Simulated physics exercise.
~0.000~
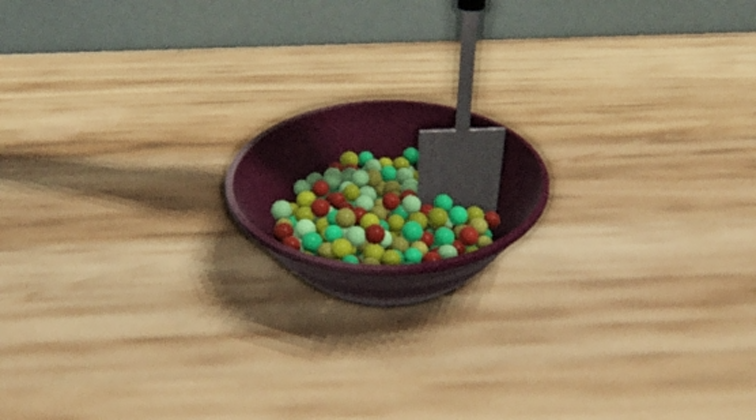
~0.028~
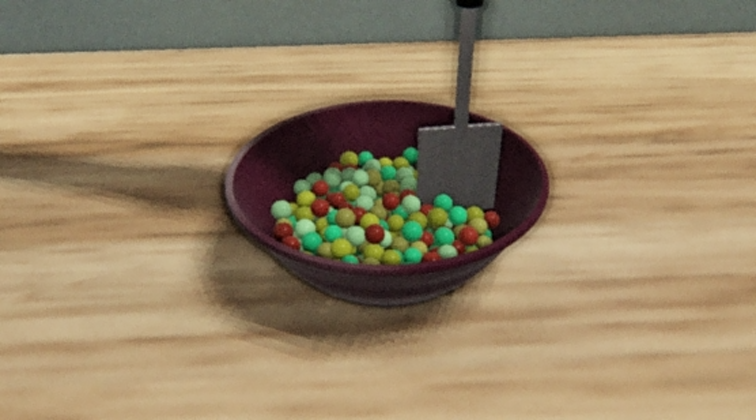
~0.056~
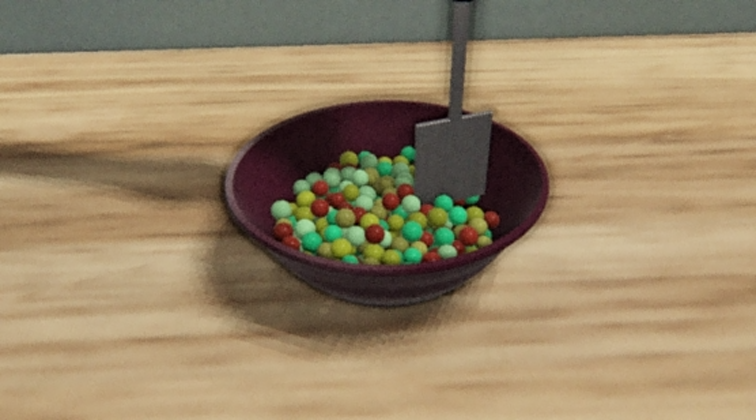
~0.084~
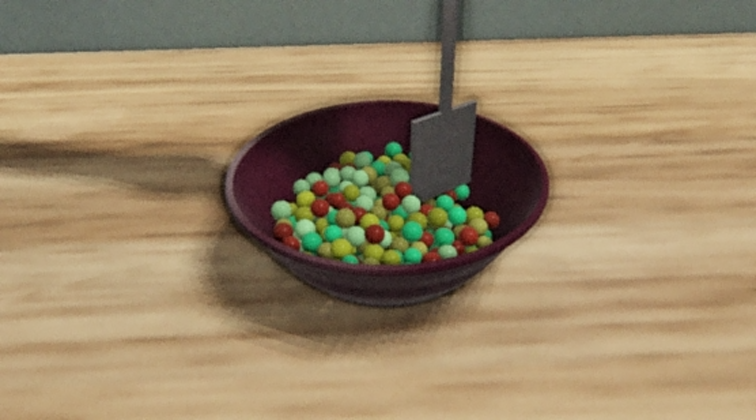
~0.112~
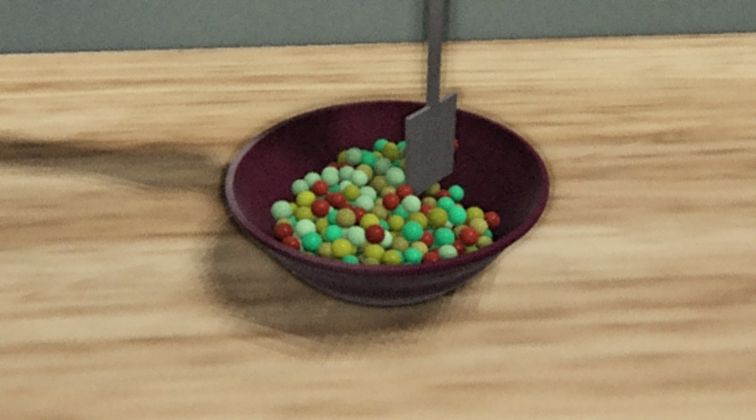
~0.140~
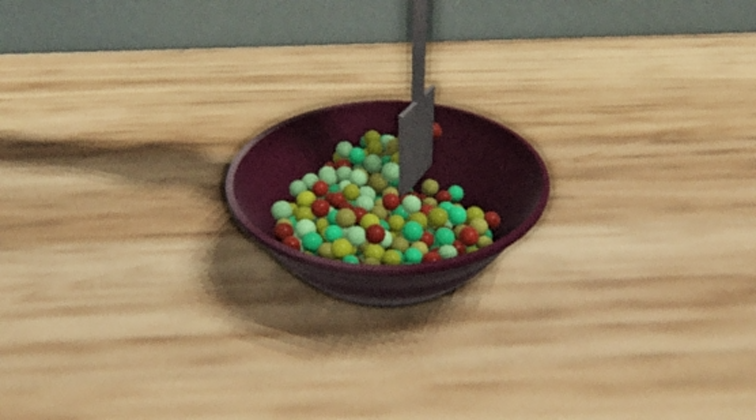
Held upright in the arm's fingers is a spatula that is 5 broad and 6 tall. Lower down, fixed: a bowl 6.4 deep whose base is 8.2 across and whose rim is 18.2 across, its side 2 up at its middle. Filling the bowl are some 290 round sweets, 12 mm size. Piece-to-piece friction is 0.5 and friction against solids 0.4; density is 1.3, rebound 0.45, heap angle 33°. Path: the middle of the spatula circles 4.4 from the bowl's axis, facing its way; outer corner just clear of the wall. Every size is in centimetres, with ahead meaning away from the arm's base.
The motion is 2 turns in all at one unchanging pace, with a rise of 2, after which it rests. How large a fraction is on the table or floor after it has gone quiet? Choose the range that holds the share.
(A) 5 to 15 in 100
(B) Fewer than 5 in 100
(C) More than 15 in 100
5 to 15 in 100 (A).
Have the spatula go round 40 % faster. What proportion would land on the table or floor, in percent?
Roughly 15 per cent.
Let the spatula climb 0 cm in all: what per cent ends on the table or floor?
Result: Roughly 20 %.
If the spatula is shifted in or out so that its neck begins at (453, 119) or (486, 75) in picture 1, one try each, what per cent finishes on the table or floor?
First try about 10 per cent, second try about 0 per cent.
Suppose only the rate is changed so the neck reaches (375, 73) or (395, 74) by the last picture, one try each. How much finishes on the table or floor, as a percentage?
Some 15 and 15 %.
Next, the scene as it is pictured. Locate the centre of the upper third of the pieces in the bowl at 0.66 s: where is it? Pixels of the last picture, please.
Around pixel (473, 210).
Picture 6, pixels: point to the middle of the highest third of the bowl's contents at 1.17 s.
The centre is close to (342, 212).
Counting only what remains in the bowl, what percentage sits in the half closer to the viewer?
Roughly 50 per cent.
By 0.66 s, 320° round, highest piece 8 above the table; 271 in the bowl, 16 on the table or floor, 4 in flight or on the tool.
By 1.17 s, 220° round, highest piece 7 above the table; 265 in the bowl, 25 on the table or floor, 1 in flight or on the tool.
By 1.63 s, 0° round, highest piece 5 above the table; 265 in the bowl, 26 on the table or floor.
By 2.33 s, 0° round, highest piece 5 above the table; 265 in the bowl, 26 on the table or floor.
Final count, 265 in the bowl, 26 on the table or floor. That is 9 % on the table or floor.
